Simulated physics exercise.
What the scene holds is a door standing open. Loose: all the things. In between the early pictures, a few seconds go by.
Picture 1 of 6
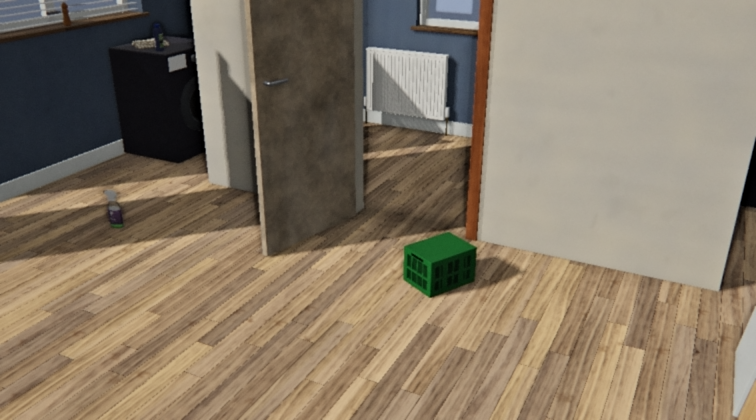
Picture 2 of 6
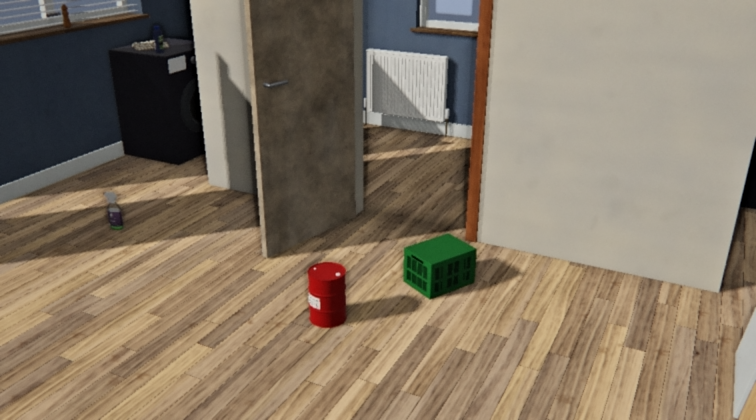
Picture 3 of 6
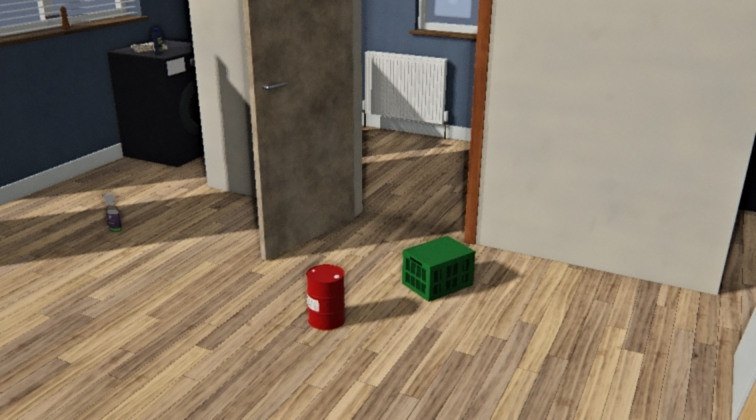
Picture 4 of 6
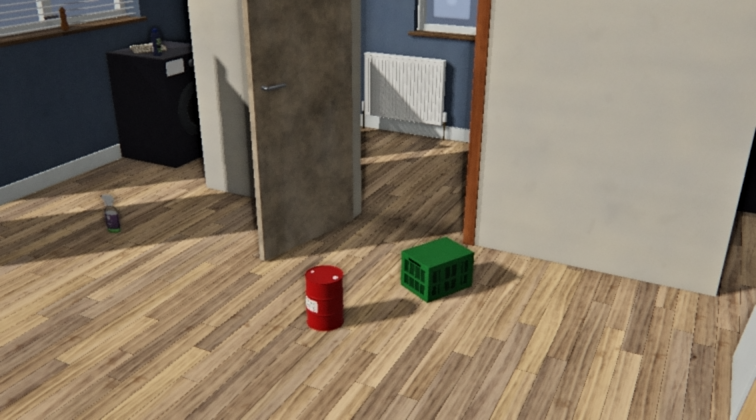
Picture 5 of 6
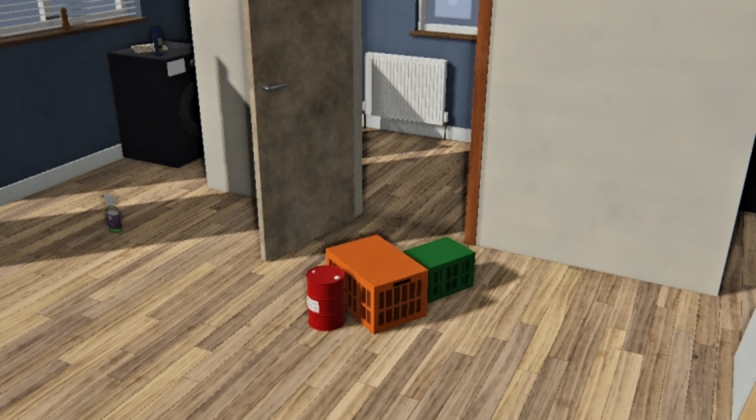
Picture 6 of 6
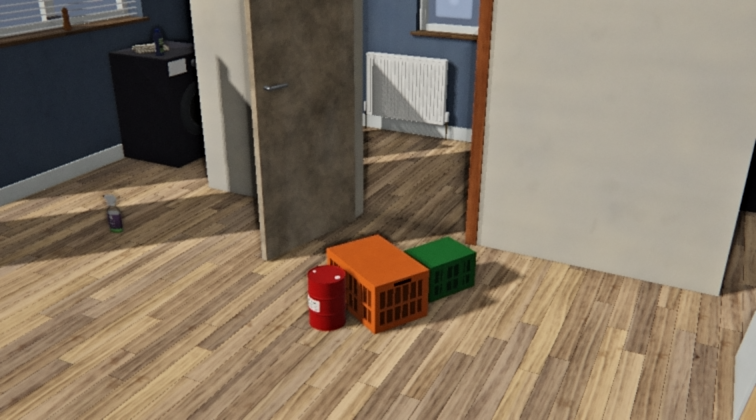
In this clip, a green crate sits on a wooden floor near a wide-open door; a red canister appears to its left, then an orange crate appears between them, while the door and the other objects stay essentially still.
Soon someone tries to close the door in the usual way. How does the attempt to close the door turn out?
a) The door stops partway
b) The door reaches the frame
(b) The door reaches the frame.
Then, 0.60 s after the last picture, door at 84°.
Then, 1.10 s after the last picture, door at 51°.
Then, 1.60 s after the last picture, door at 14°.
At rest, door at 0°; all 3 in place. Seen from the same camera at the end, orange chest near (376, 282).
